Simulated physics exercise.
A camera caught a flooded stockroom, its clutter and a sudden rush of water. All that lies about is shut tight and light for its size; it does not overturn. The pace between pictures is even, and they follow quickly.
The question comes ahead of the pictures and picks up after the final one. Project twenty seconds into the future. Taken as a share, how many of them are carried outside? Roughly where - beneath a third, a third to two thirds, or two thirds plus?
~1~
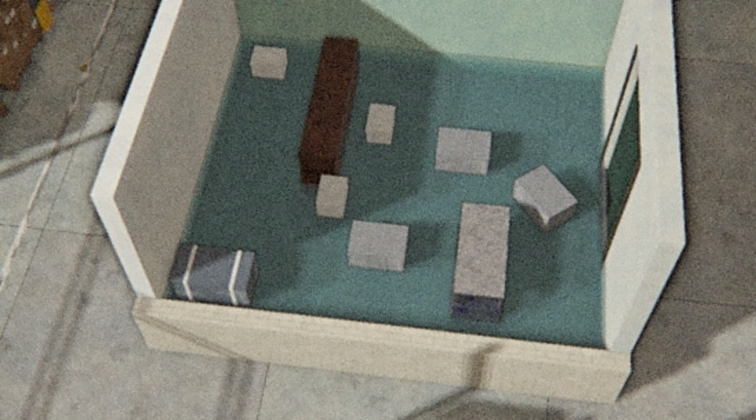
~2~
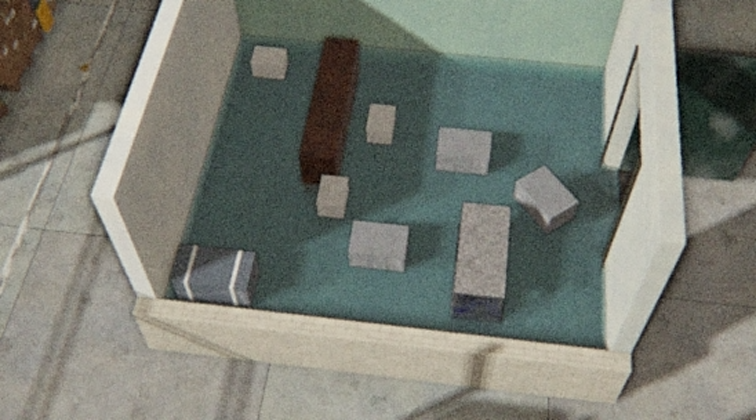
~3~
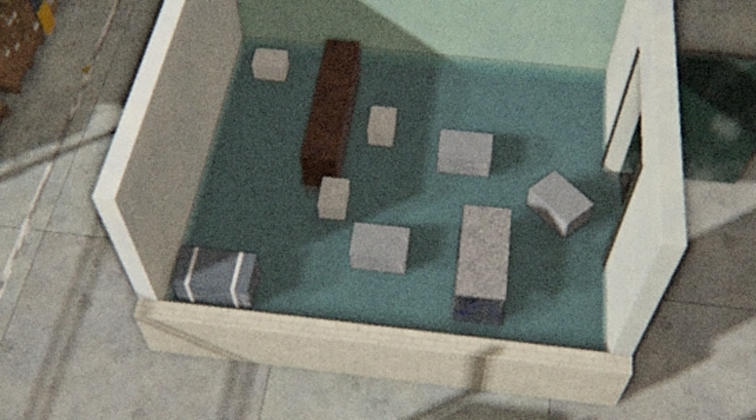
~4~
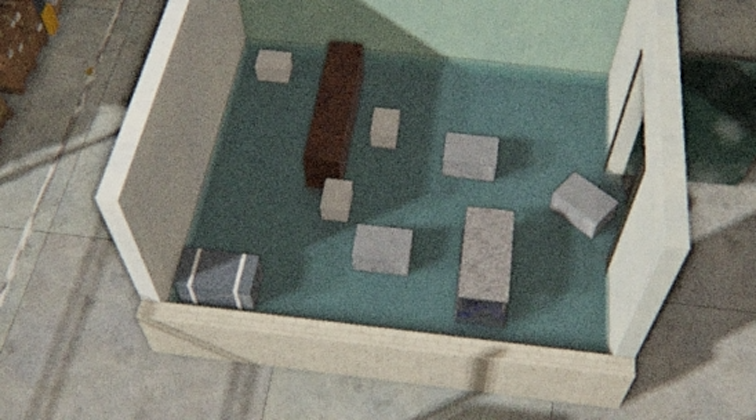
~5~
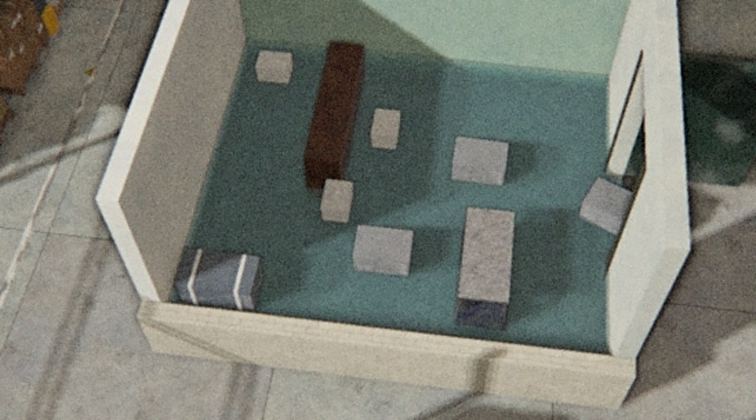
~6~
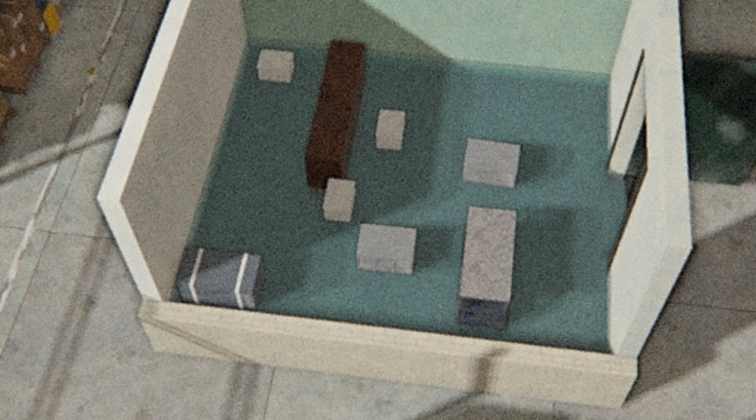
Roughly a third to two thirds.
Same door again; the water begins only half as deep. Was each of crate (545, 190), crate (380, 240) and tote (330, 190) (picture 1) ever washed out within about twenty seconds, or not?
Object by object the verdict is leaves, leaves, never escapes.
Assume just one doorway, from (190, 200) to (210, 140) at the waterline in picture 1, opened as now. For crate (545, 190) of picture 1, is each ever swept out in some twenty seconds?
Answer: Kept in.
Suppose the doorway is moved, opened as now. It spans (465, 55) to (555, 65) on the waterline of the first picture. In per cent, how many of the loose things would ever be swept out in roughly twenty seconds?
About 60 percent.
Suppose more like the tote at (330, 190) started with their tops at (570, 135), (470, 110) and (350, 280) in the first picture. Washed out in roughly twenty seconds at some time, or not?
First escapes, second escapes, third doesn't escape.
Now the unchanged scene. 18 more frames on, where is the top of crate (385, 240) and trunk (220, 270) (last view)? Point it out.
Estimate: (509, 180), then (269, 284).
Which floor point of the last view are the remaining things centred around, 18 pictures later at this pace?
I'd put it at roughly (378, 184).
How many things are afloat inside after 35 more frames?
The figure is 4.
A moment on, 1 of 7 are out; 6 afloat.
Next, 2 of 7 are out; 5 afloat.
Later, 3 of 7 are out; 4 afloat.
In the end, 3 of 7 are out; 4 afloat.
